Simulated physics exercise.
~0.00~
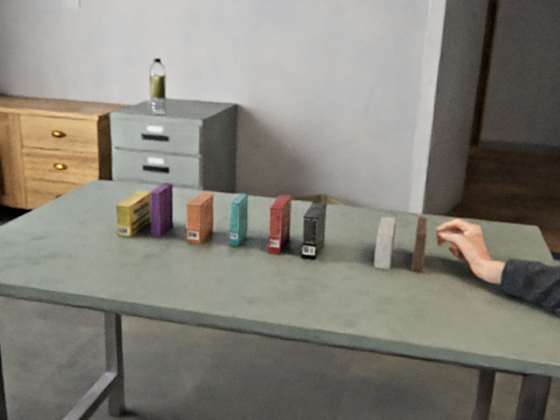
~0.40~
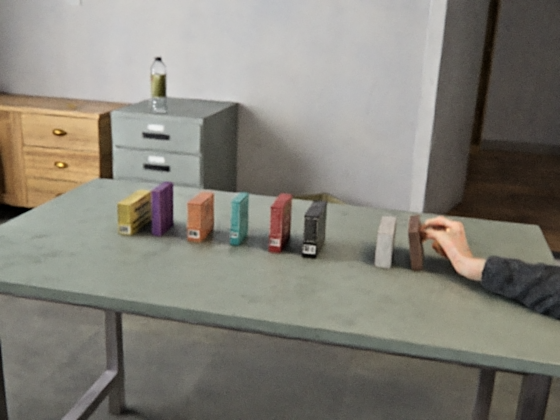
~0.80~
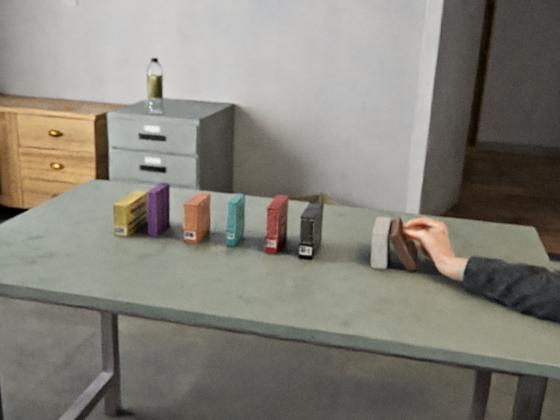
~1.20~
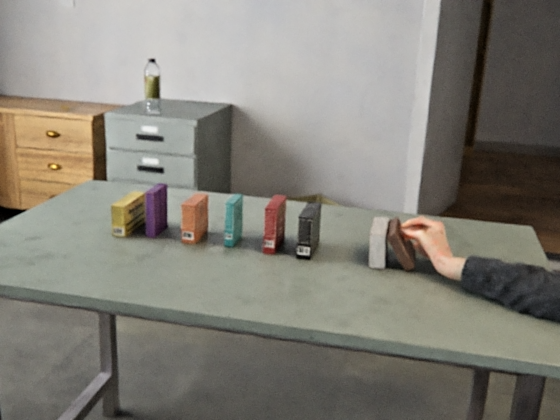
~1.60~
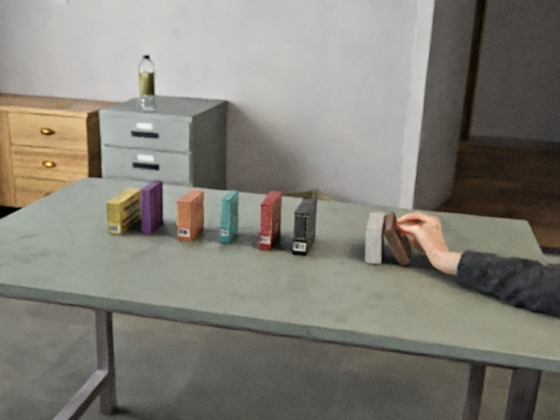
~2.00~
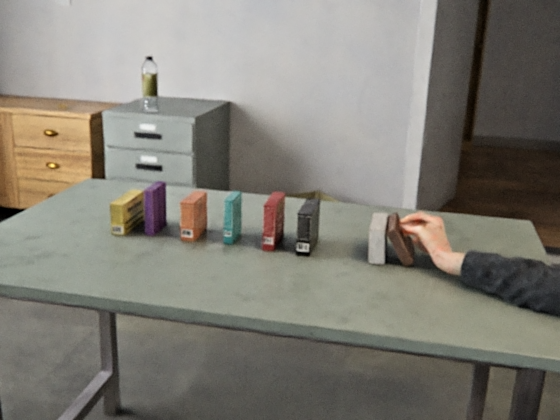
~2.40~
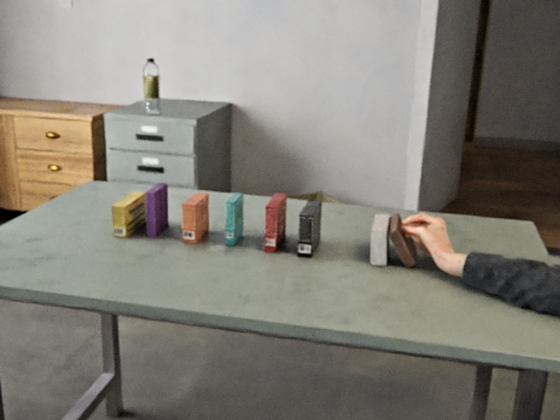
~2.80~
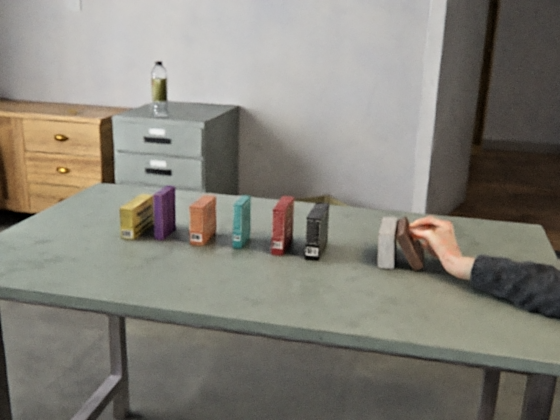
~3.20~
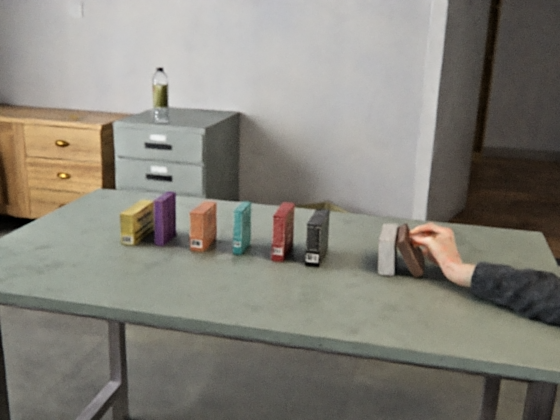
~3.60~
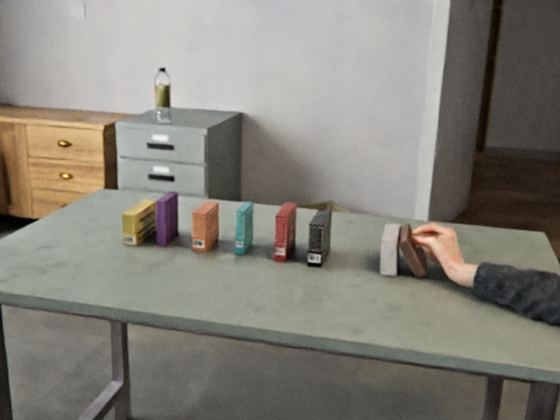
A hand tipping a brown board left against a white board, nudging it slightly askew, while the row of packets stays upright.
